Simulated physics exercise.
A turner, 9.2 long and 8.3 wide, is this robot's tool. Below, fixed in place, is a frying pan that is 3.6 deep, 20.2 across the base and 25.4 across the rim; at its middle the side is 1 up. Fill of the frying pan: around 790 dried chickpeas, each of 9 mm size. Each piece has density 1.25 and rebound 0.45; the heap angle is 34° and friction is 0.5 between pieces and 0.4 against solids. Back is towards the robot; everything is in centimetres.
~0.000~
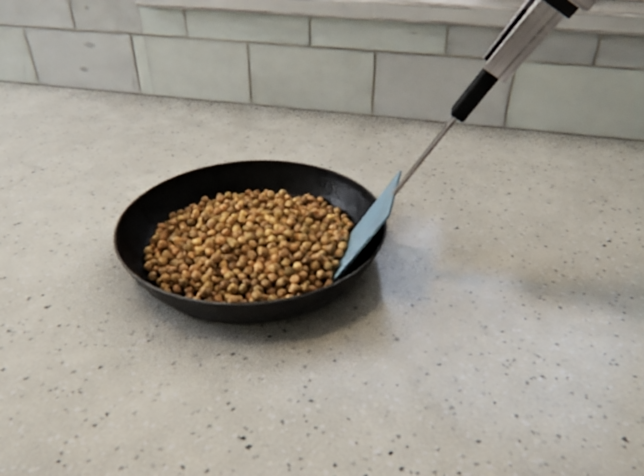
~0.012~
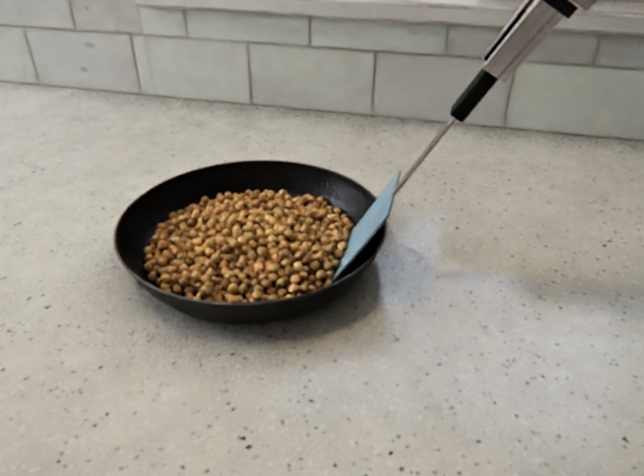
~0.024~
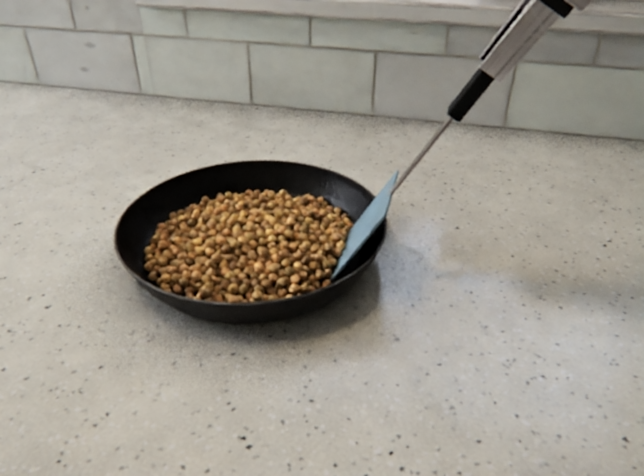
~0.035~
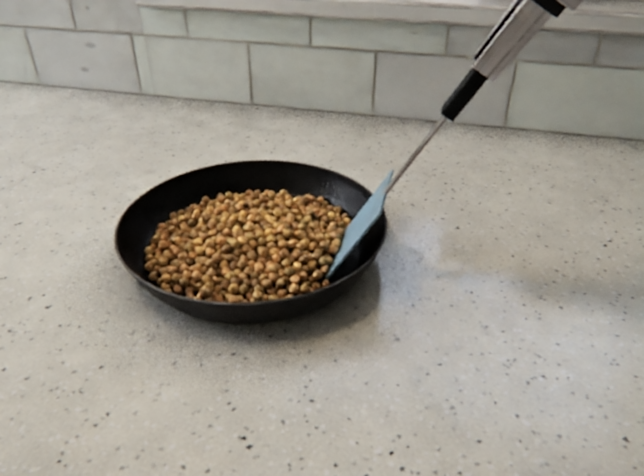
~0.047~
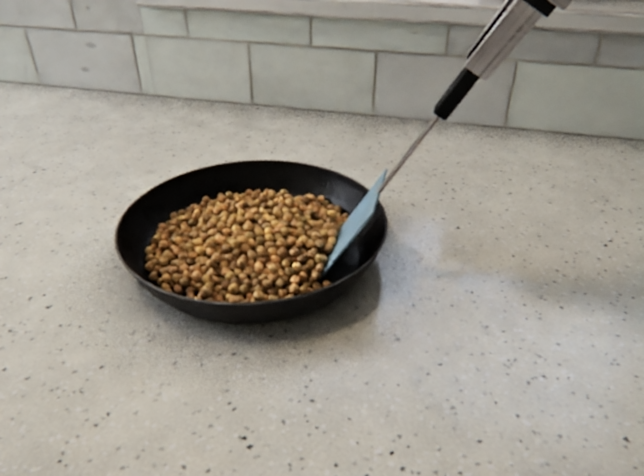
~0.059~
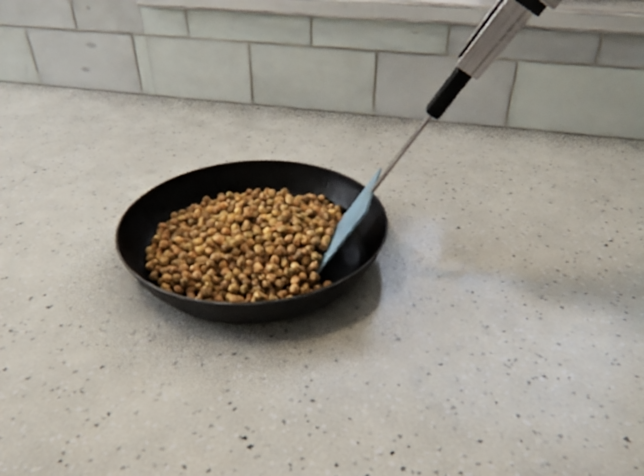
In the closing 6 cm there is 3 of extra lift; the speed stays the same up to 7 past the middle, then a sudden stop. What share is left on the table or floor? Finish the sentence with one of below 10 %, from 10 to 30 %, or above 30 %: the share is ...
The share is below 10 %.
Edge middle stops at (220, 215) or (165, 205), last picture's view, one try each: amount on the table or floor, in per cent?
About 0 and 10 per cent.
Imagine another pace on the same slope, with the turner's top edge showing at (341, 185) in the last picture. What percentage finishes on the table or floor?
That share would be about 20 percent.
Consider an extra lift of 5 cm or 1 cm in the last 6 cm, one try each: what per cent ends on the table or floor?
I'd say close to 0 percent for the first and close to 0 percent for the second.
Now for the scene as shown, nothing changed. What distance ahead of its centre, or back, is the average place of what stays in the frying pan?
Forward offset: Roughly 4.5 cm.
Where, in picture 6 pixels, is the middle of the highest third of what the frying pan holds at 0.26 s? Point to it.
It is centred at roughly (201, 220).
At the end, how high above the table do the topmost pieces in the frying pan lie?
5.0 cm.
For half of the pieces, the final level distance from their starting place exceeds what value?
I'd guess close to 3 centimetres.
After 0.16 s, sloping 60°, highest piece 4 above the table; 793 in the frying pan.
After 0.26 s, sloping 60°, highest piece 5 above the table; 793 in the frying pan.
After 0.51 s, sloping 60°, highest piece 5 above the table; 785 in the frying pan, 8 on the table or floor.
After 1.56 s, sloping 60°, highest piece 5 above the table; 784 in the frying pan, 9 on the table or floor.
In the end, 784 in the frying pan, 9 on the table or floor. That is 1 % on the table or floor.
